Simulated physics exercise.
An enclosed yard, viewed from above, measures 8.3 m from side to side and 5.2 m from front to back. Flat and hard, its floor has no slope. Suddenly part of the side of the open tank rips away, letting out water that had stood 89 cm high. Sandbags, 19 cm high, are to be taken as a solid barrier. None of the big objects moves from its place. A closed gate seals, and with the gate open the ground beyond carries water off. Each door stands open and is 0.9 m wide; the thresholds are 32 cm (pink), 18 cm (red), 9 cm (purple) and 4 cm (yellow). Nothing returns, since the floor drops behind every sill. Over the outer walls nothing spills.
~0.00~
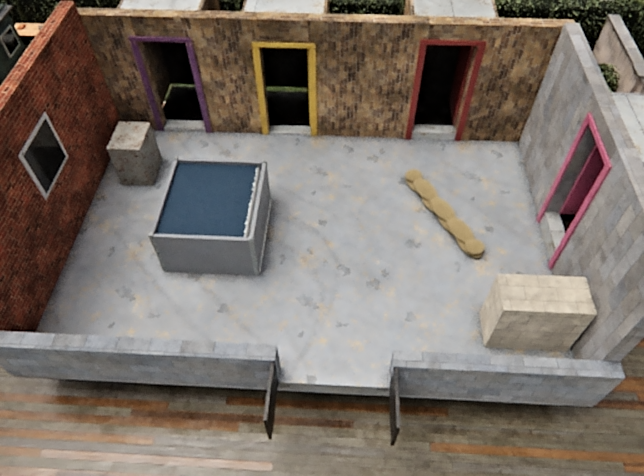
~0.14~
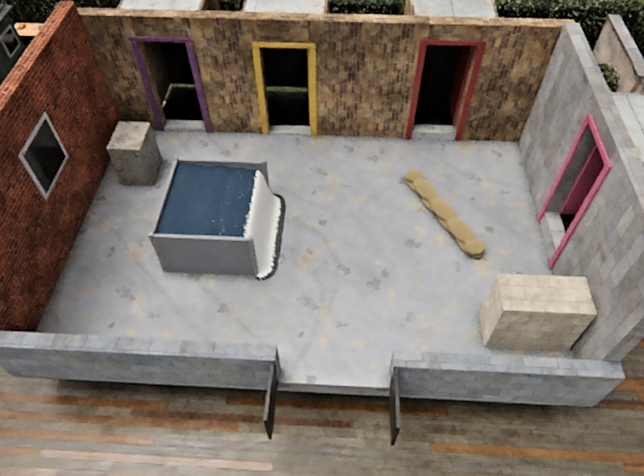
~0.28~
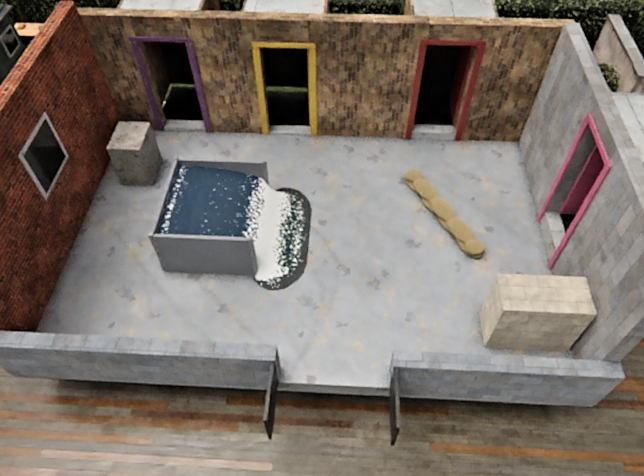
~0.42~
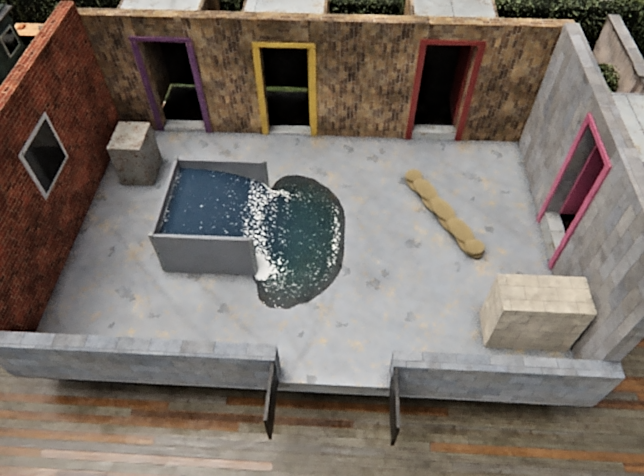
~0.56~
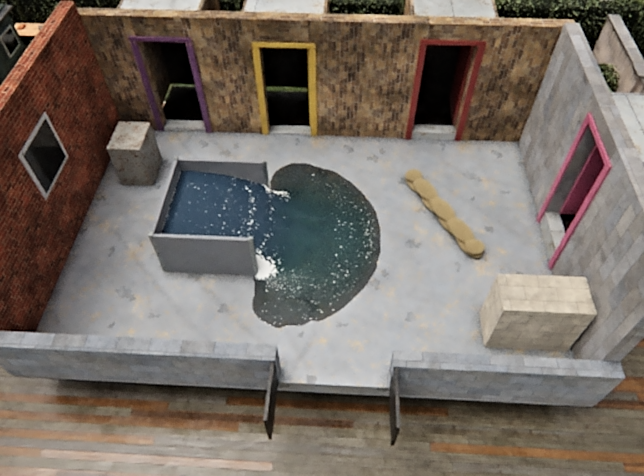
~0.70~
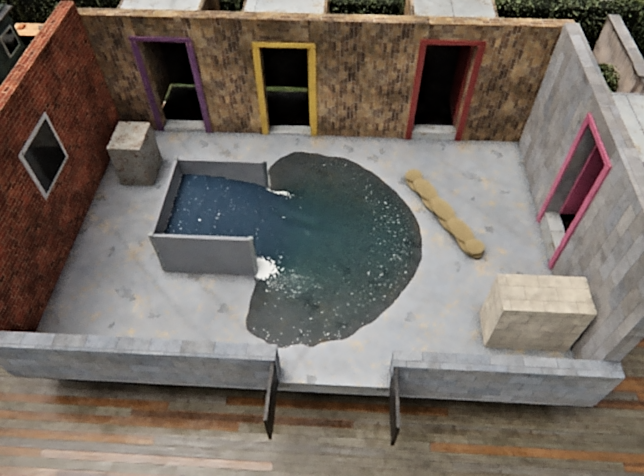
A walled yard held an open tank full of water until its right side gave way, and the water poured out foaming, then spread across the gray floor in a wide, dark, rounded pool.
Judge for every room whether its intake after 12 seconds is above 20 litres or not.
One by one: Pink door: Short of the limit; red door: Short of the limit; purple door: Short of the limit; yellow door: Short of the limit.
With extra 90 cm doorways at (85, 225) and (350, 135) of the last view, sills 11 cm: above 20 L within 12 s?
Taking them in order, the first is fine and the second fine.
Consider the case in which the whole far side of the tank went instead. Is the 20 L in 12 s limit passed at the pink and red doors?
Door pink stays within, door red stays within.
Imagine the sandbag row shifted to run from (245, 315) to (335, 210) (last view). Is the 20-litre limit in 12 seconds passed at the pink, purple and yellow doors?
Then the pink door is fine, the purple door is fine, and the yellow door is too much.
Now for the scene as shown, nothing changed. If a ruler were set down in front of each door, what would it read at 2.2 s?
You'd see pink at 19 cm, red at 19 cm, purple at 0 cm and yellow at 2 cm.
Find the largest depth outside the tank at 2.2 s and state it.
It tops out at some 42 cm.
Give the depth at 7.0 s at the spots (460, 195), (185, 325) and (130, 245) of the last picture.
The depths come out at 12, 4 and 0 centimetres, in the order listed.
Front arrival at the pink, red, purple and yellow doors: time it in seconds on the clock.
Pink = 1.4 s, red = 1.4 s, purple = 6.5 s, yellow = 1.2 s.
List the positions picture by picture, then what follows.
The first picture shows the open tank at (212, 199) is whole and still, 89 cm deep.
In the second picture, water pours out at (260, 224) and has run 0.9 m, to (272, 196); typically 7 cm deep outside, 89 cm at the open tank's back.
In the third picture, water pours out at (260, 225) and has run 1.1 m, to (292, 192); typically 13 cm deep outside, 80 cm at the open tank's back.
In the fourth picture, the front is at (314, 184), 1.6 m from the gap at (261, 227); 3.1 m2 of floor is under water; 77 cm left at the back of the open tank.
In the fifth picture, the front is at (370, 212), 2.0 m from the gap at (261, 227); 5.4 m2 of floor is under water; 71 cm left at the back of the open tank.
In the sixth picture, the front is at (416, 258), 2.7 m from the gap at (261, 227); 8.3 m2 of floor is under water; 62 cm left at the back of the open tank.
After 1.4 s water covers 50 % of the floor and is deepest (38 cm) near (452, 241); pink door not reached, red door not reached, purple door not reached, yellow door 2 cm at the sill, 0 L in.
After 2.2 s water covers 55 % of the floor and is deepest (42 cm) near (561, 307); pink door 19 cm at the sill, 0 L in, red door 19 cm at the sill, 0 L in, purple door not reached, yellow door 2 cm at the sill, 0 L in.
After 3.5 s water covers 50 % of the floor and is deepest (30 cm) near (580, 382); pink door 11 cm at the sill, 0 L in, red door 9 cm at the sill, 2 L in, purple door not reached, yellow door 1 cm at the sill, 0 L in.
After 7.0 s water covers 80 % of the floor and is deepest (15 cm) near (531, 228); pink door 11 cm at the sill, 0 L in, red door 9 cm at the sill, 4 L in, purple door 3 cm at the sill, 0 L in, yellow door 5 cm at the sill, 1 L in.
After 12.0 s water covers 95 % of the floor and is deepest (11 cm) near (120, 139); pink door 5 cm at the sill, 0 L in, red door 5 cm at the sill, 4 L in, purple door 7 cm at the sill, 0 L in, yellow door 4 cm at the sill, 4 L in.
